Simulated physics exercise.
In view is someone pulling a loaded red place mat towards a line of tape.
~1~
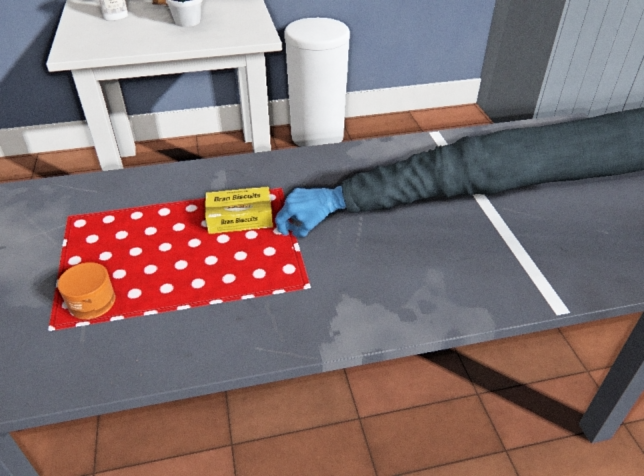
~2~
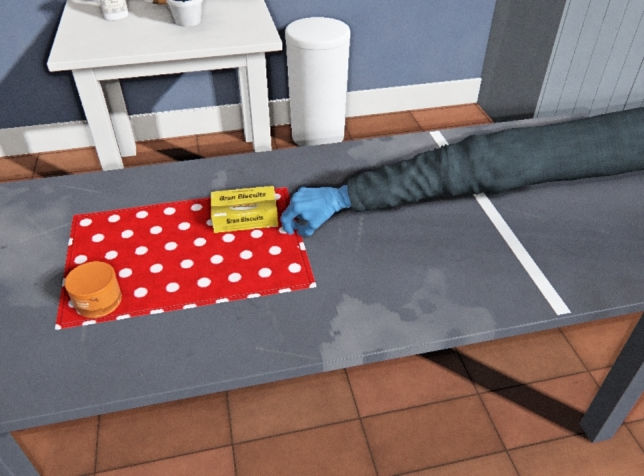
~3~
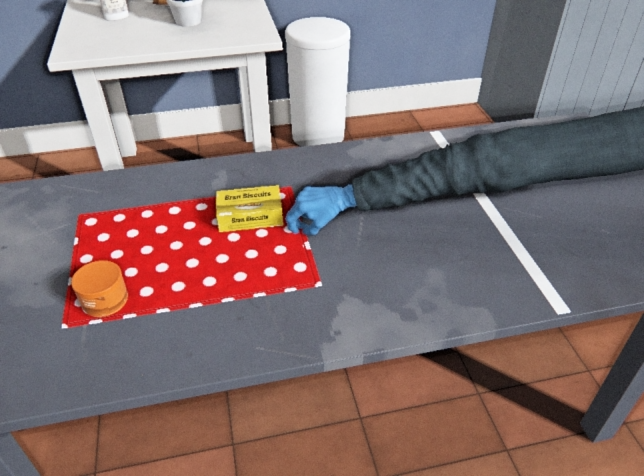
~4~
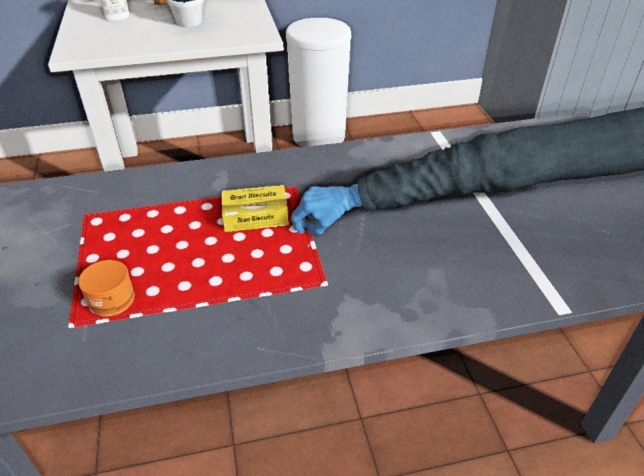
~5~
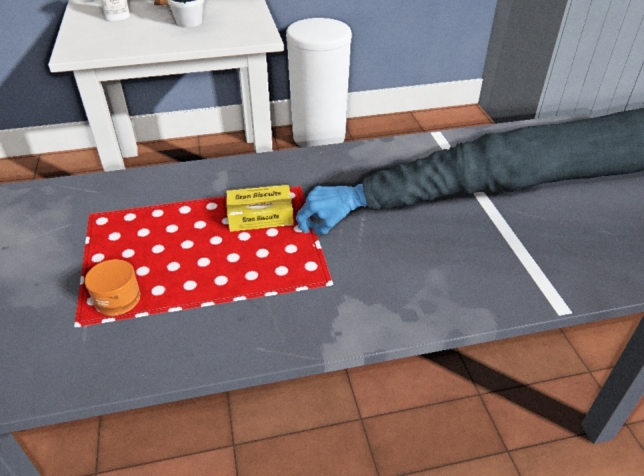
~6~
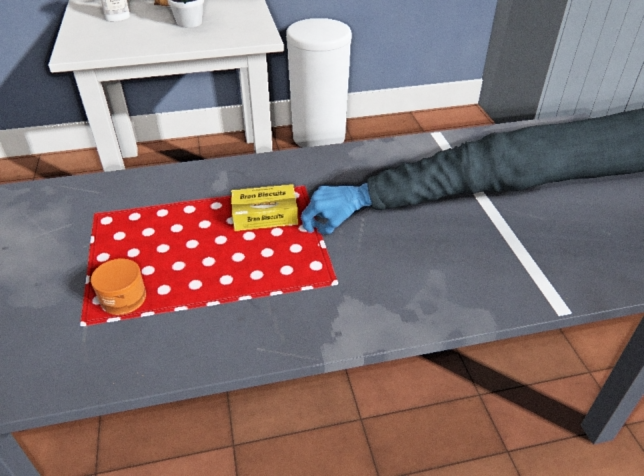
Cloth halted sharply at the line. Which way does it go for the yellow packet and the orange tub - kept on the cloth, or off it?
The yellow packet is kept on, the orange tub is kept on.
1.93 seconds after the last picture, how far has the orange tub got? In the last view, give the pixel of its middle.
Close to (330, 254).
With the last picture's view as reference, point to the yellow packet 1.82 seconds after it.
(428, 185).
Then, 1.82 s later than the last view, hem at the tape; yellow packet on the cloth near (428, 185); orange tub on the cloth near (324, 256).
Then, 1.93 s later than the last view, hem at the tape; yellow packet on the cloth near (433, 184); orange tub on the cloth near (330, 255).
Finally, hem at the tape; yellow packet on the cloth near (433, 184); orange tub on the cloth near (330, 255). The yellow packet remains aboard and the orange tub keeps its seat.
